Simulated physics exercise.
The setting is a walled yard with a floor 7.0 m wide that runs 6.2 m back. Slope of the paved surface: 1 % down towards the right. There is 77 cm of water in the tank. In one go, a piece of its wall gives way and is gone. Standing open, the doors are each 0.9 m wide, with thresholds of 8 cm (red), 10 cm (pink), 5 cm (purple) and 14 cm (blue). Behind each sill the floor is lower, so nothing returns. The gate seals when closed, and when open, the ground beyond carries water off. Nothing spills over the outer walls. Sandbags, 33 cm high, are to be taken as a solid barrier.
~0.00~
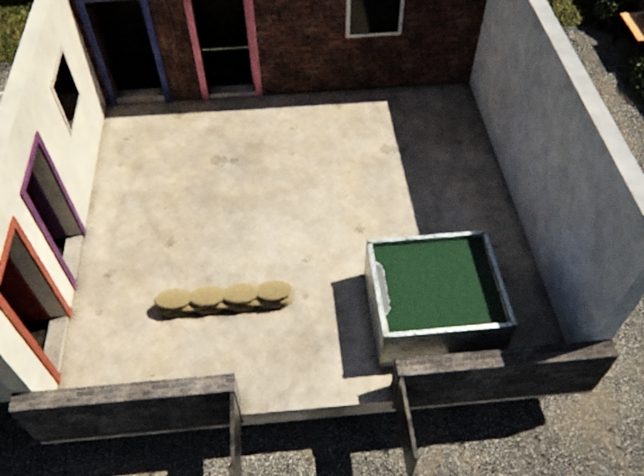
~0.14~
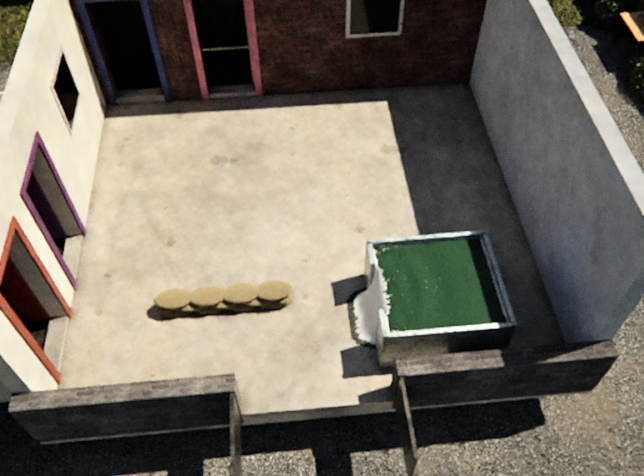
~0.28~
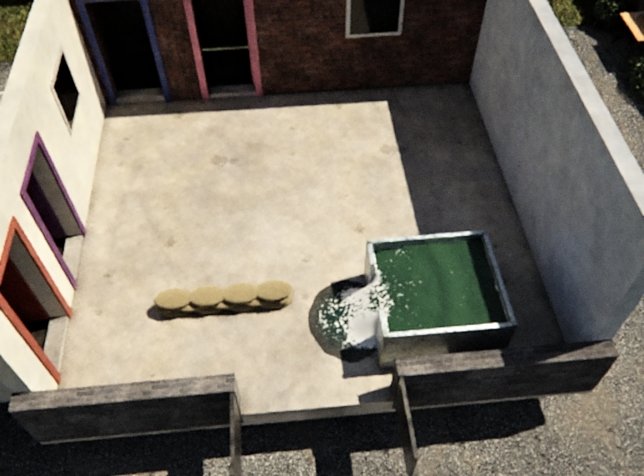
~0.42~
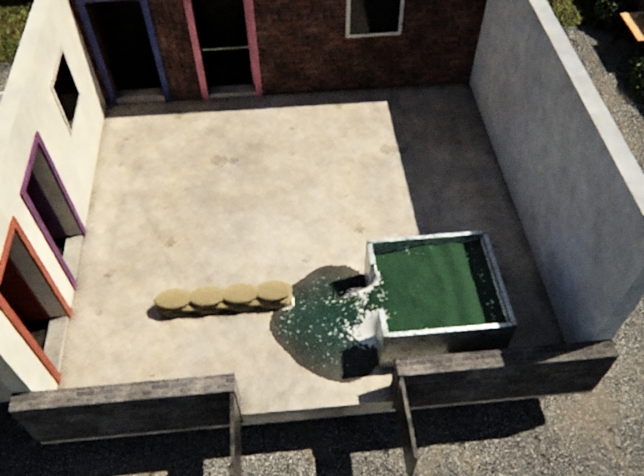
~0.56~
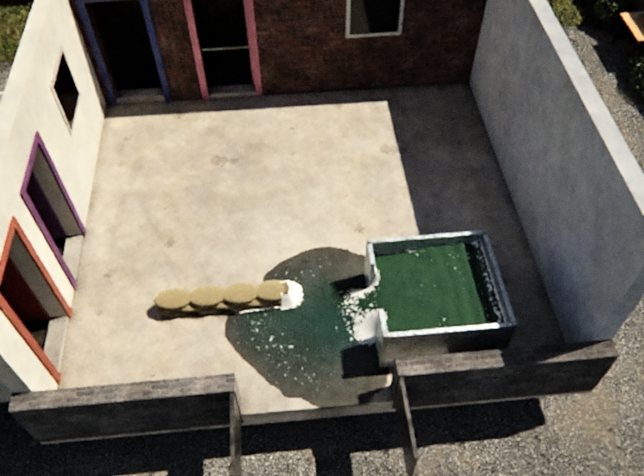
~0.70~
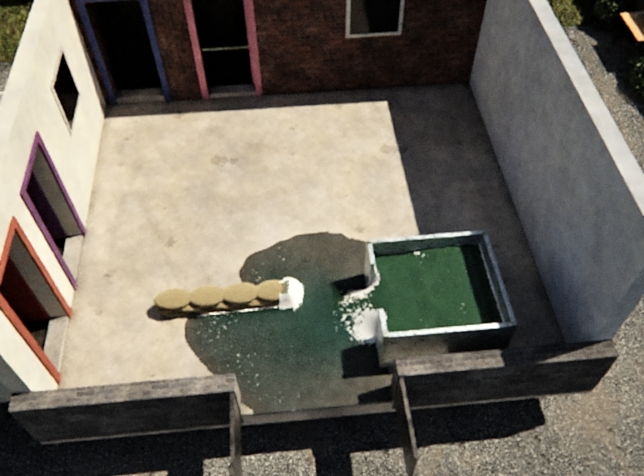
Walled yard with green water bursting through the left side of a tank, spreading leftward across pale paving around round tan objects.
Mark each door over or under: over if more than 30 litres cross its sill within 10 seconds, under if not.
Marks: Red door: Over; pink door: Under; purple door: Under; blue door: Under.
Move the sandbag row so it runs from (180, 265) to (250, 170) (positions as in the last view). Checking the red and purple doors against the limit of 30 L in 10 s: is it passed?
Red exceeded, purple exceeded.
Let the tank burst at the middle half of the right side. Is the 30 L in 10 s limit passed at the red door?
Red: Falls short.
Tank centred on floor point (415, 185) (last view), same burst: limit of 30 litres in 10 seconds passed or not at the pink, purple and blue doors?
Pink: Within limit; purple: Beyond limit; blue: Within limit.
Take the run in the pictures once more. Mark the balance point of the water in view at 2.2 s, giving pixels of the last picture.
Close to (328, 312) in the last picture.
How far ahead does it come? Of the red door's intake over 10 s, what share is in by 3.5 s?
Some 75 per cent by then.
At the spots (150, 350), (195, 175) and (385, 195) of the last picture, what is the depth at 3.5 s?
4, 2, 0 cm.
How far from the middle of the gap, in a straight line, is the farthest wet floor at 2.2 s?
Around 4.8 metres.
After 1.4 s water covers 25 % of the floor and is deepest (37 cm) near (295, 300); red door 11 cm at the sill, 0 L in, pink door not reached, purple door not reached, blue door not reached.
After 2.2 s water covers 35 % of the floor and is deepest (35 cm) near (68, 412); red door 19 cm at the sill, 40 L in, pink door not reached, purple door not reached, blue door not reached.
After 3.5 s water covers 50 % of the floor and is deepest (20 cm) near (113, 383); red door 15 cm at the sill, 103 L in, pink door 7 cm at the sill, 0 L in, purple door 5 cm at the sill, 0 L in, blue door 6 cm at the sill, 0 L in.
After 6.0 s water covers 55 % of the floor and is deepest (12 cm) near (193, 100); red door 9 cm at the sill, 137 L in, pink door 9 cm at the sill, 0 L in, purple door 4 cm at the sill, 0 L in, blue door 10 cm at the sill, 0 L in.
After 10.0 s water covers 80 % of the floor and is deepest (10 cm) near (462, 84); red door 3 cm at the sill, 139 L in, pink door 5 cm at the sill, 0 L in, purple door 2 cm at the sill, 0 L in, blue door 4 cm at the sill, 0 L in.
